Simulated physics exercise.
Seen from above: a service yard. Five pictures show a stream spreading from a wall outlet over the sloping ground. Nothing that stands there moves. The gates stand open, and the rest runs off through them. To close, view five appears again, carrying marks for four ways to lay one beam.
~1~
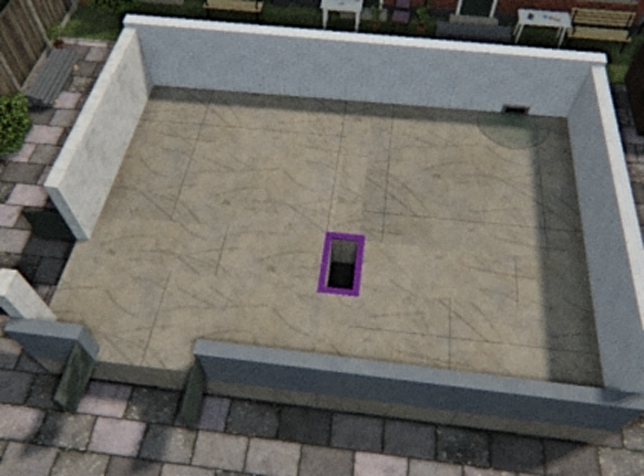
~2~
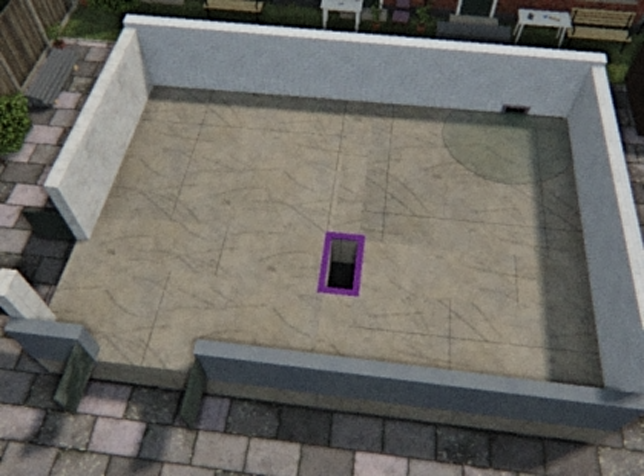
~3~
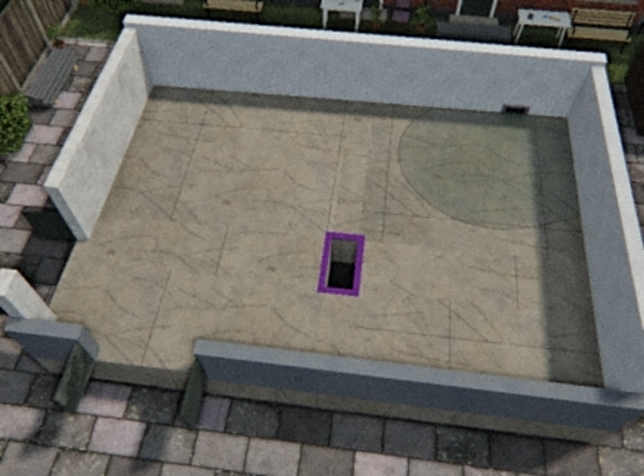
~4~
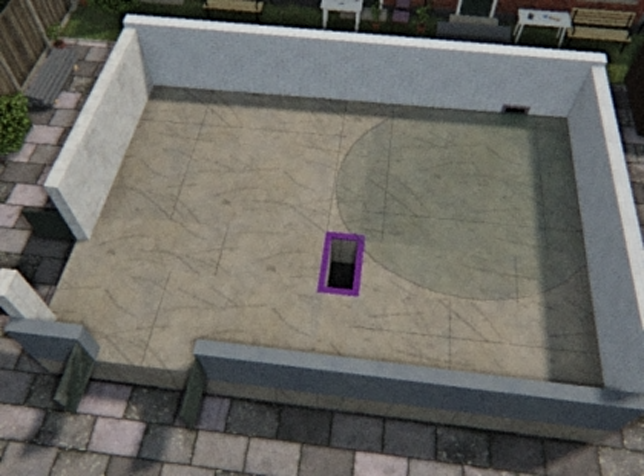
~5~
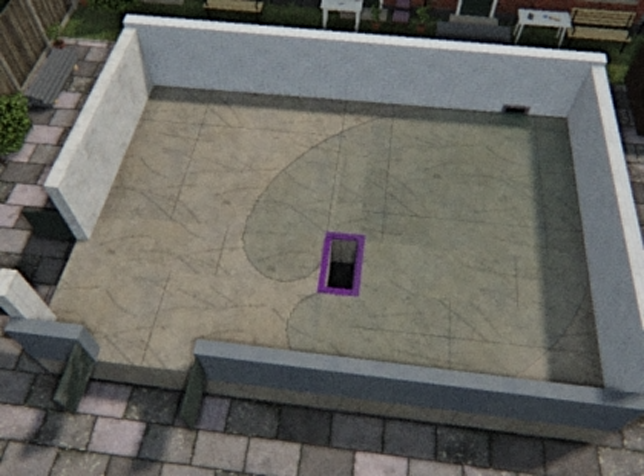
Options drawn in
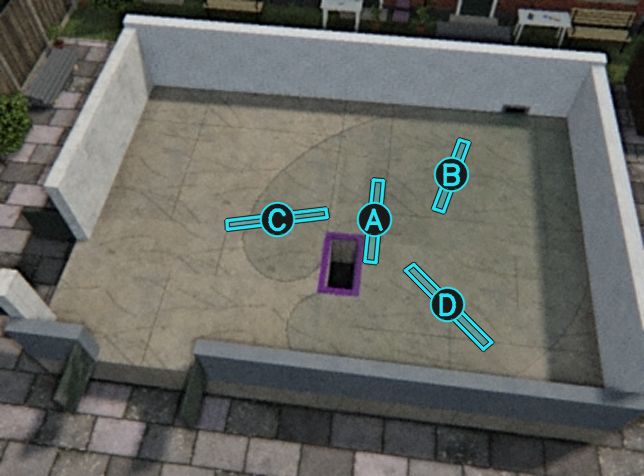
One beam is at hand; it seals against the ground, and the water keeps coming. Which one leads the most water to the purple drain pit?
Position D does it best.
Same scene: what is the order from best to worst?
The order is D, C, B, A.
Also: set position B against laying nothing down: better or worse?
Position B is worse.
In cyan, A from (370, 262) to (378, 180); B from (438, 210) to (464, 141); C from (227, 225) to (326, 213); D from (409, 267) to (487, 345).
If A is chosen, about 7 % of the stream goes into the purple drain pit, about 93 % out by the gates.
If B is chosen, about 16 % of the stream goes into the purple drain pit, about 83 % out by the gates.
If C is chosen, about 28 % of the stream goes into the purple drain pit, about 72 % out by the gates.
If D is chosen, about 40 % of the stream goes into the purple drain pit, about 59 % out by the gates.
